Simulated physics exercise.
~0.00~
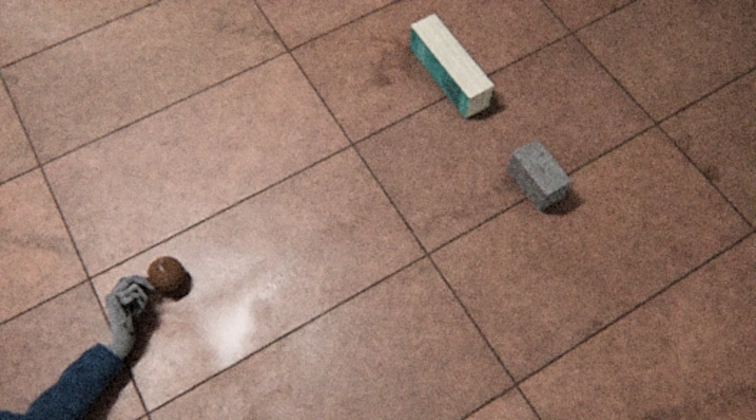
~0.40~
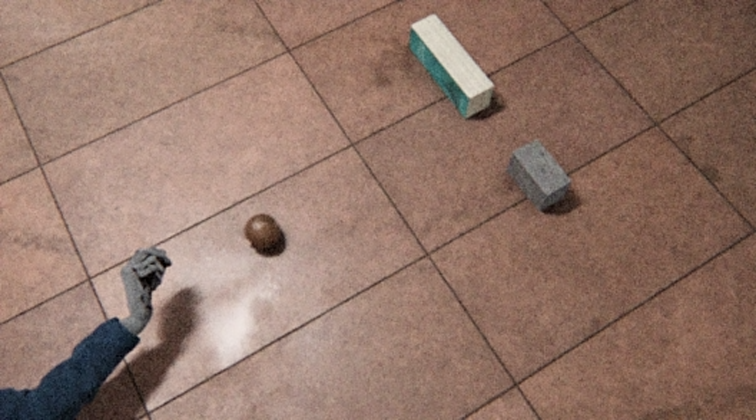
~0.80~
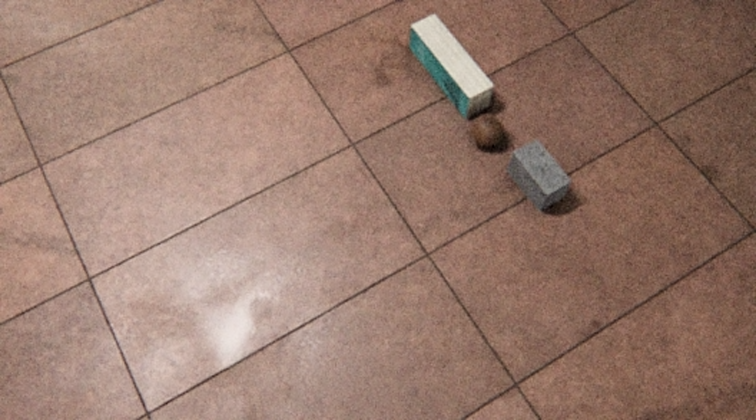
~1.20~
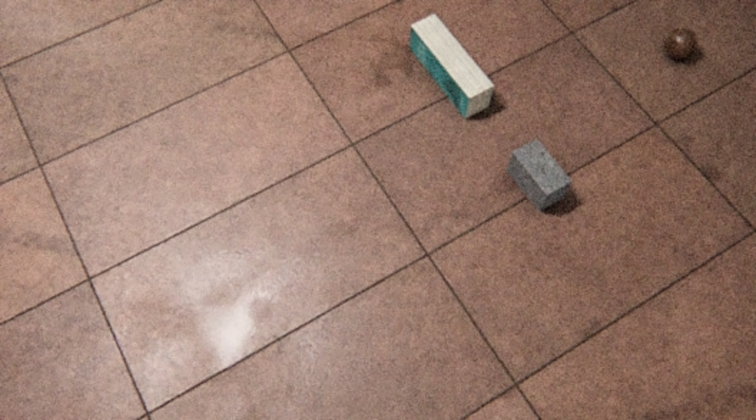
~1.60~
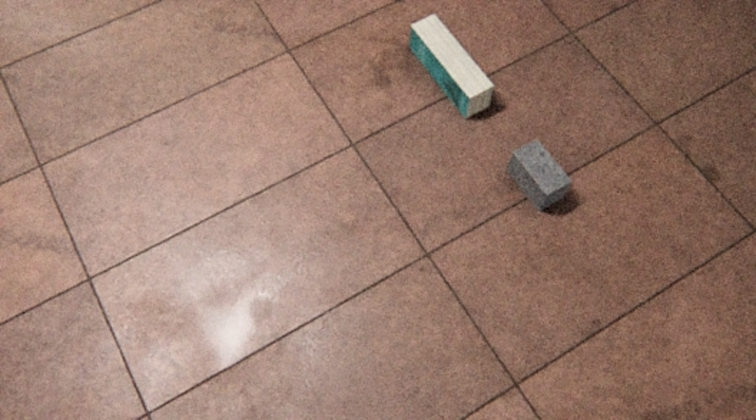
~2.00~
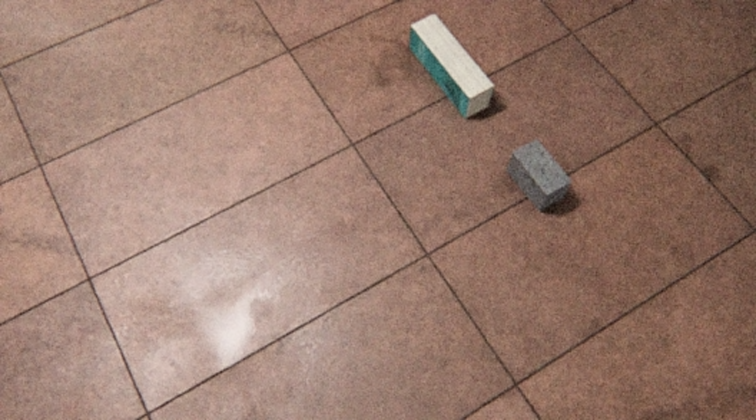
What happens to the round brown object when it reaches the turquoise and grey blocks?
It rolls through the gap between them and carries on to the upper right until it is out of view, while both blocks stay where they are.
On floor tiles, a hand rolls a round brown object between two blocks, out of sight.
